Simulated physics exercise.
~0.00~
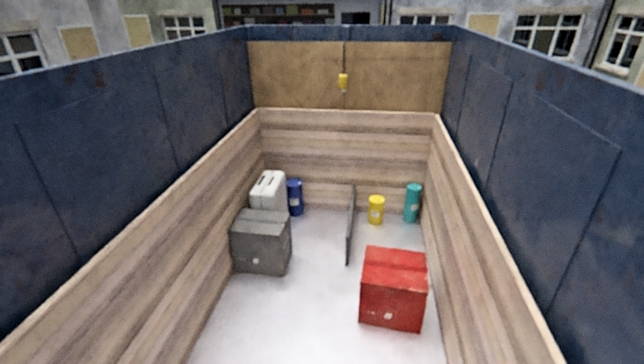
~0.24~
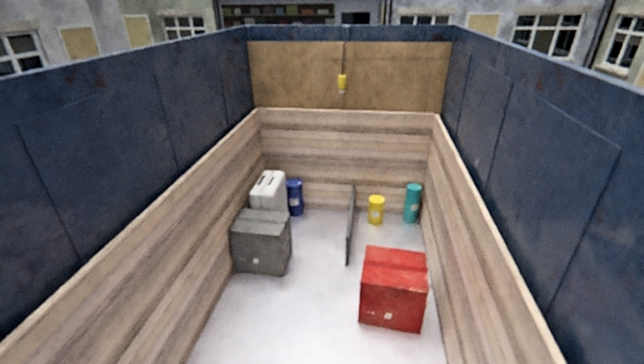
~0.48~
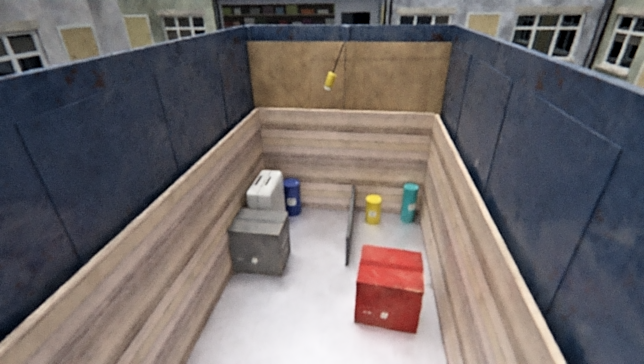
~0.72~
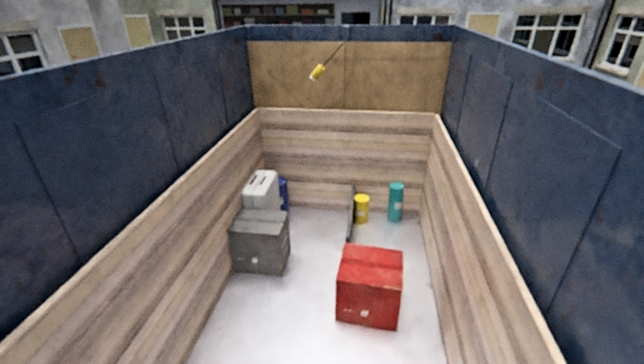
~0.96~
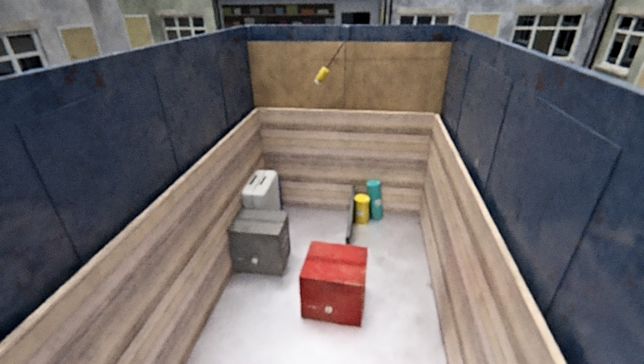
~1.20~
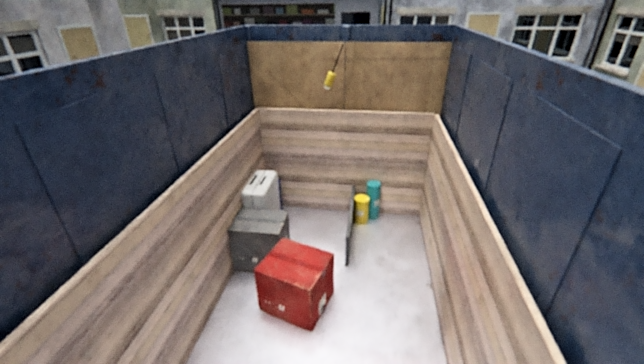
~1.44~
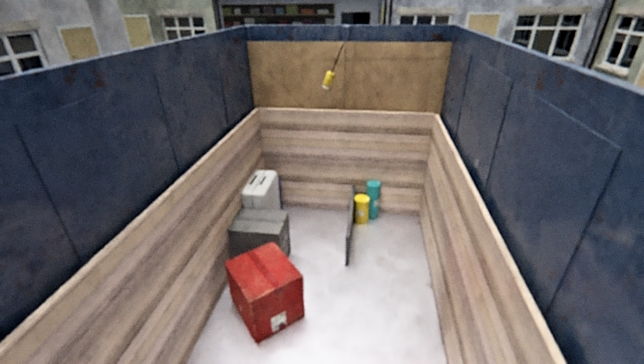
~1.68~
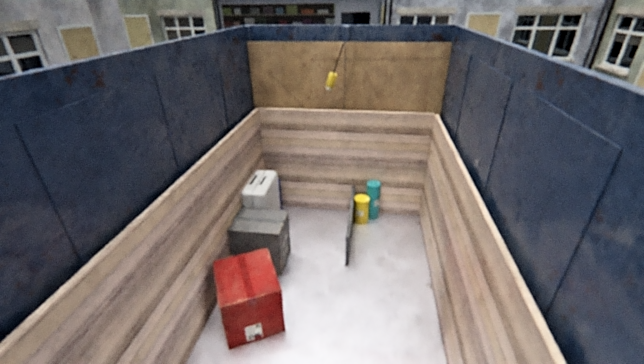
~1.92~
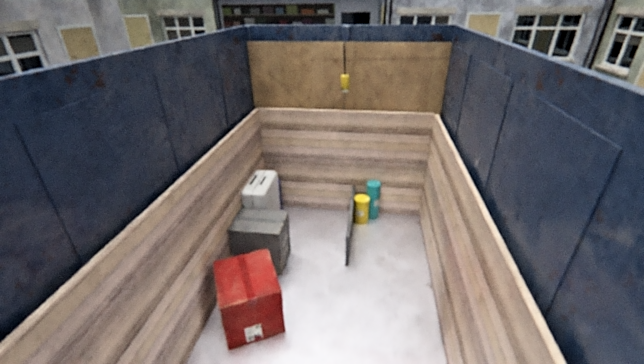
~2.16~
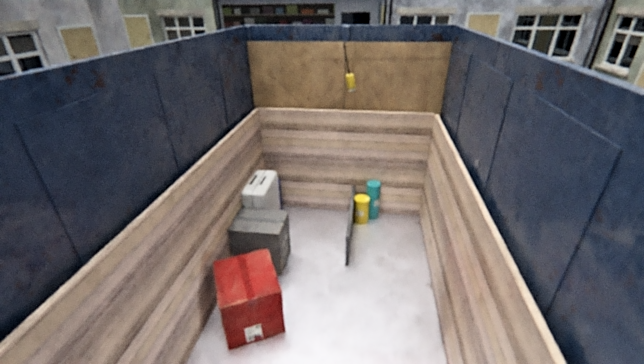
The video shows an open-topped load bay with boxes, a white case, canisters and a swinging yellow lamp. The red box slides left past the grey box's front as the canisters shift left, the turquoise one briefly leaning, and everything ends upright, with the grey box unmoved.
